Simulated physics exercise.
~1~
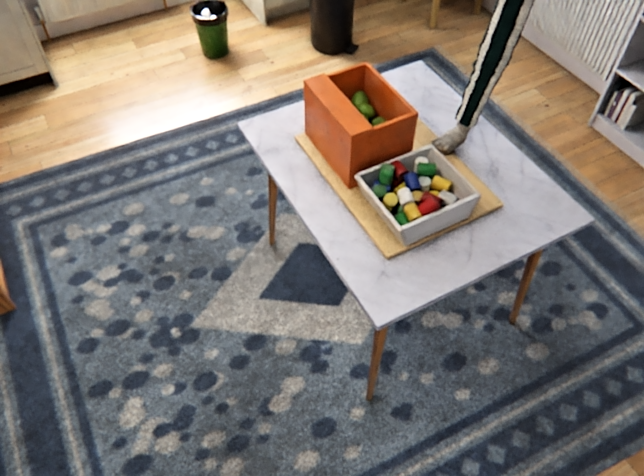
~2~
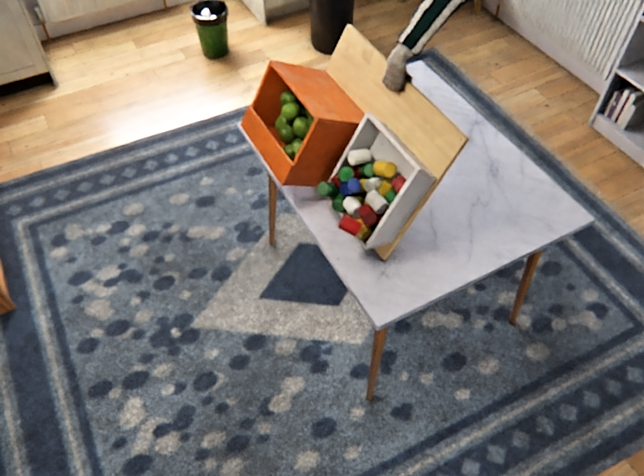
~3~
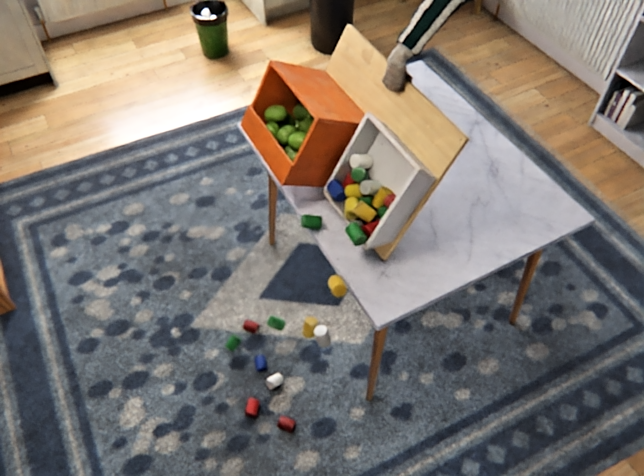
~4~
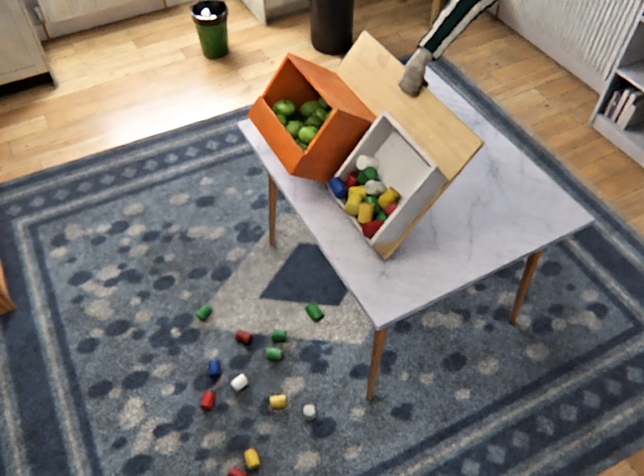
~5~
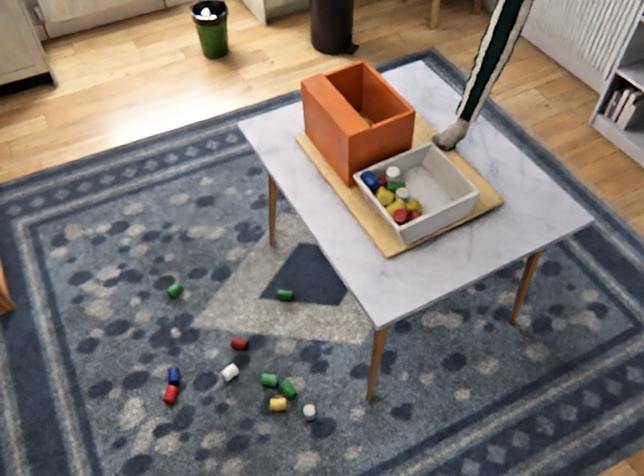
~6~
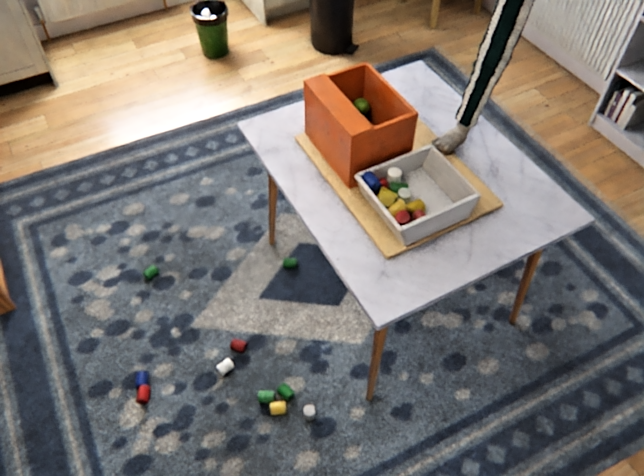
We see a hand tilt a board holding an orange tote of limes and a white tote of colourful jars steeply on a table, spilling many jars onto the rug, then lower it flat, with the limes still in their tote and some jars left in the white one.
